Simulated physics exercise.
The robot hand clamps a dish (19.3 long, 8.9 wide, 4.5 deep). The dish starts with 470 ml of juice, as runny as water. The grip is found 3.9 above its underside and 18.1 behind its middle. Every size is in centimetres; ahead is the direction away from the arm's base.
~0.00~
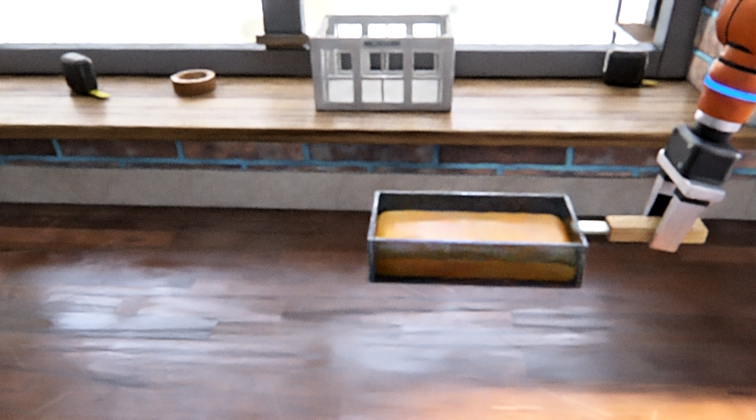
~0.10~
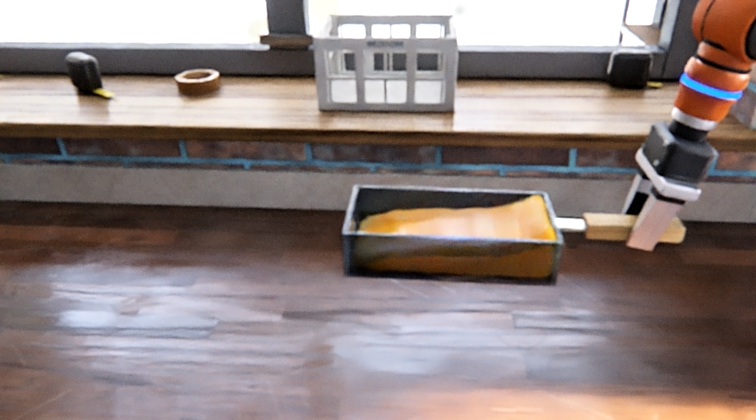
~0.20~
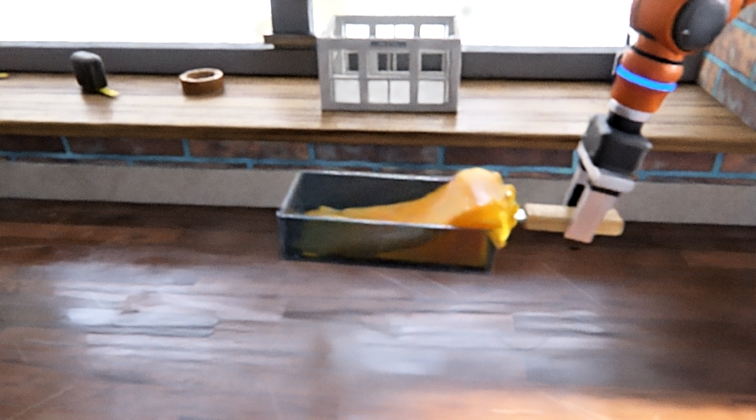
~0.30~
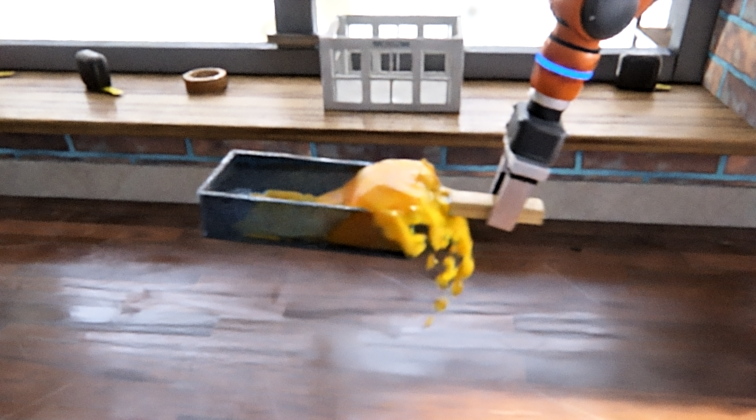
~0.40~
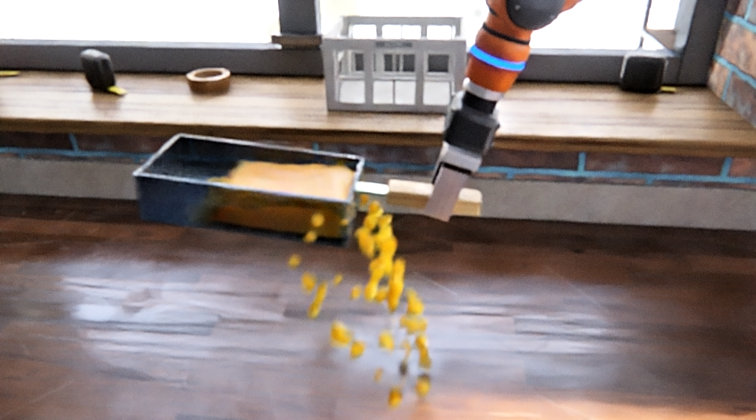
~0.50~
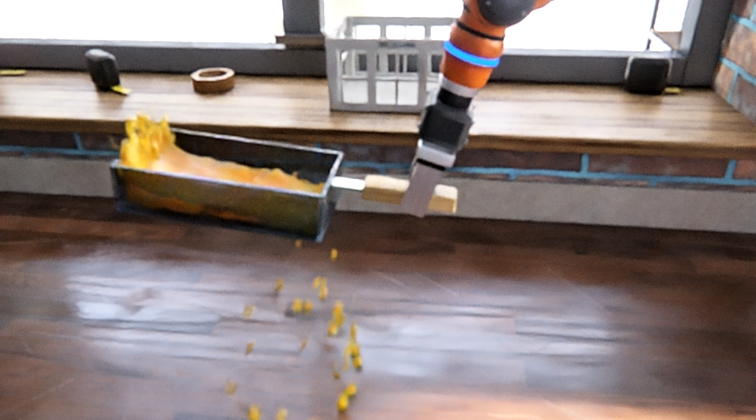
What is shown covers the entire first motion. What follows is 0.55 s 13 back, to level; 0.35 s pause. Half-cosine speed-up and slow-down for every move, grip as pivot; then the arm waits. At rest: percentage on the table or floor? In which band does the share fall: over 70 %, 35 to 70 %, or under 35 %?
It falls 35 to 70 %.
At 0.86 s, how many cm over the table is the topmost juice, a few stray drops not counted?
It reaches roughly 26 centimetres.
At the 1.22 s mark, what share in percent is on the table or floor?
Roughly 40 %.
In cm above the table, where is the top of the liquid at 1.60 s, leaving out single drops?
The liquid tops out near 24 cm above the table.
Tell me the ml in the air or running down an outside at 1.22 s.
About 20 ml.
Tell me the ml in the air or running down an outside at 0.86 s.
Estimate: Some 90 ml.
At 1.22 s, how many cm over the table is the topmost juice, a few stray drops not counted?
Roughly 25 centimetres high.
By 0.86 s, tilted 2° backward, liquid up to 51 above the table; 285 ml in the dish, 95 ml on the table or floor, 85 ml in the air or running down outside.
By 1.22 s, level, liquid up to 30 above the table; 265 ml in the dish, 185 ml on the table or floor, 20 ml in the air or running down outside.
By 1.60 s, level, liquid up to 25 above the table; 265 ml in the dish, 205 ml on the table or floor.
By 2.40 s, level, liquid up to 24 above the table; 265 ml in the dish, 205 ml on the table or floor.
Final state, 265 ml in the dish, 205 ml on the table or floor. That is 43 % on the table or floor.
